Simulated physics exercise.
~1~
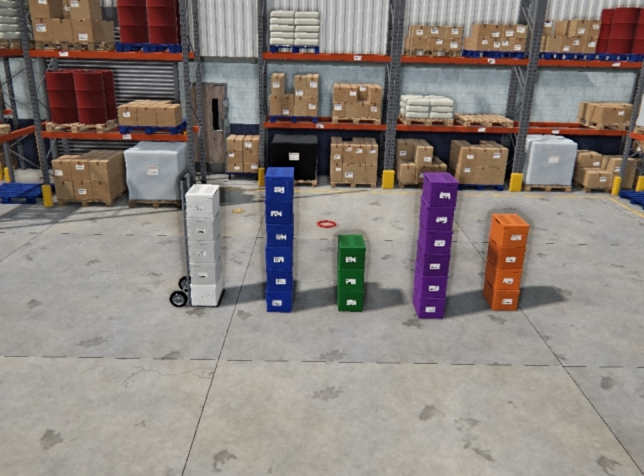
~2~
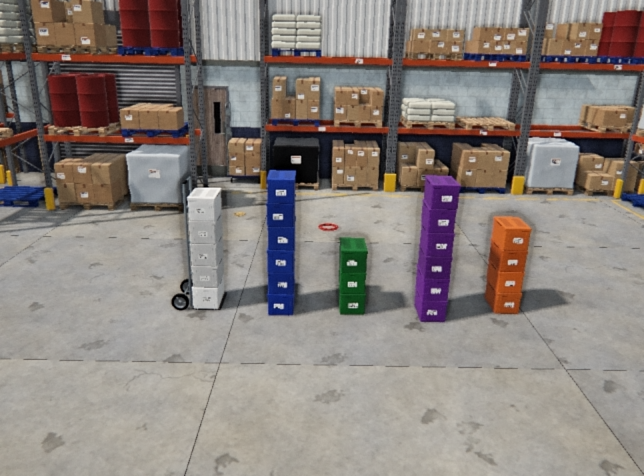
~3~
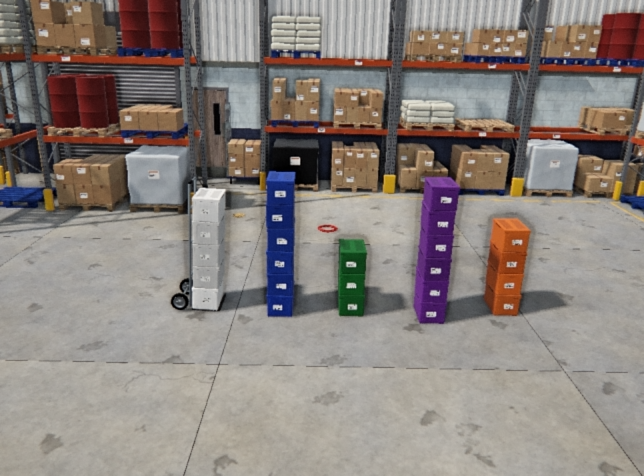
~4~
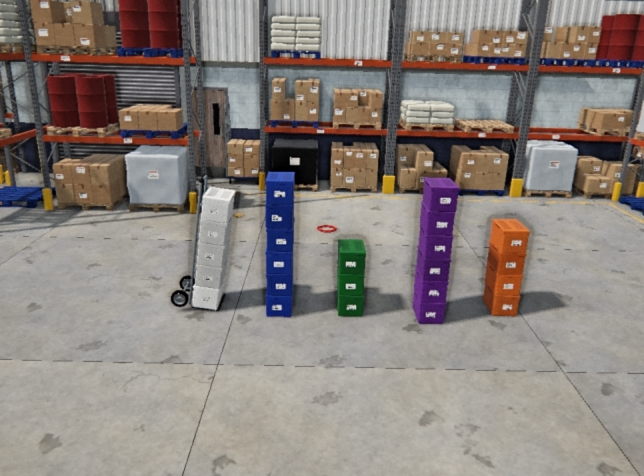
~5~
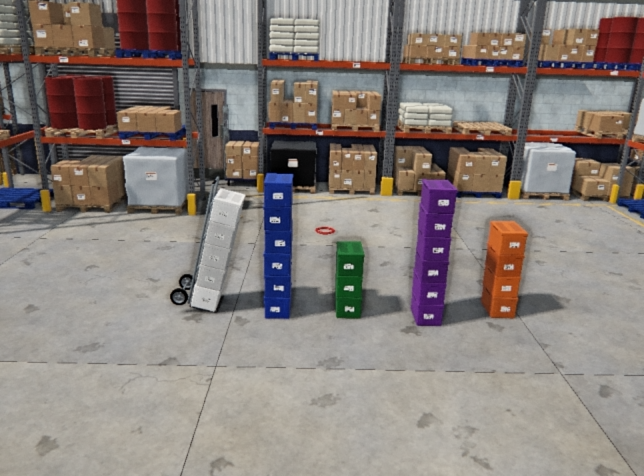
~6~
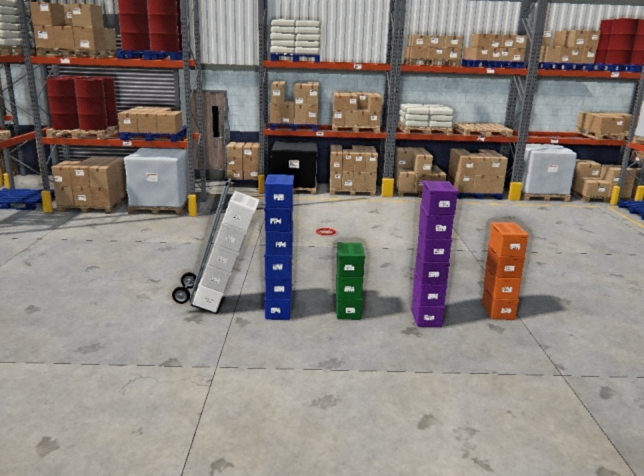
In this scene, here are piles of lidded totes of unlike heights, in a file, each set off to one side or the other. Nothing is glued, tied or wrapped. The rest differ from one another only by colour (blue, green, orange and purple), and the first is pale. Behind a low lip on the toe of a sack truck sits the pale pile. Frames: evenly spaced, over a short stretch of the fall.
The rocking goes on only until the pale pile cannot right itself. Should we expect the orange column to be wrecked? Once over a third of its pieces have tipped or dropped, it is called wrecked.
Yes, it is wrecked.
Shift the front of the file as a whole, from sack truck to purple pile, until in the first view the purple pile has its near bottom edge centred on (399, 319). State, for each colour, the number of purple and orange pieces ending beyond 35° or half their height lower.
Purple: 6; orange: 3.
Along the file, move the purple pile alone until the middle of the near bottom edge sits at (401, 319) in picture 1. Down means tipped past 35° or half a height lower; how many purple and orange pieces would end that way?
Purple 6, orange 3.
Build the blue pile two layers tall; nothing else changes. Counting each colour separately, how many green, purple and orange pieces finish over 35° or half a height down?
Down at the end: Green 2, purple 0, orange 0.
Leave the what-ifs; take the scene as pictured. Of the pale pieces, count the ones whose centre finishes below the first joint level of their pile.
That would be 2 in total.
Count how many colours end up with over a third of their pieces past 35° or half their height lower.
4.
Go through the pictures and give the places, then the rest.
In the first frame (we follow the side turned to the camera), truck frame (184, 207) level; top orange tote (515, 237); top purple tote (444, 195); no other piece has moved.
The second frame shows truck frame (185, 210) level; top orange tote (517, 240).
The third frame shows truck frame (190, 210) rocked barely; top orange tote (516, 242).
The fourth frame shows truck frame (199, 208) rocked a little, top of the pale pile leaning a little; top orange tote (515, 242); no other piece has moved.
The fifth frame shows truck frame (208, 209) rocked a little, top of the pale pile leaning a little; top orange tote (513, 244); no other piece has moved.
The sixth frame shows truck frame (218, 210) rocked clearly, top of the pale pile leaning clearly; top orange tote (514, 246); top purple tote (443, 203); no other piece has moved.
Soon, 4 of the pale pile down; none of the 4 orange totes down (0 of 19 in all colours); top orange tote unmoved; top blue tote tipped a little.
A while on, 5 of the pale pile down; none of the 4 orange totes down (6 of 19 in all colours); top orange tote unmoved; top blue tote tipped well over, some two heights lower.
Towards the end, 5 of the pale pile down; none of the 4 orange totes down (14 of 19 in all colours); top orange tote displaced half its height; top green tote tipped steeply, about its own height lower.
Then, 5 of the pale pile down; 3 of the 4 orange totes down (17 of 19 in all colours); top orange tote on its side; top purple tote on its side.
Finally, 5 of the pale pile down; 3 of the 4 orange totes down (17 of 19 in all colours); top orange tote on its side; top blue tote on its side. Seen by the last camera, middles, top orange tote near (628, 287), top blue tote near (446, 285).
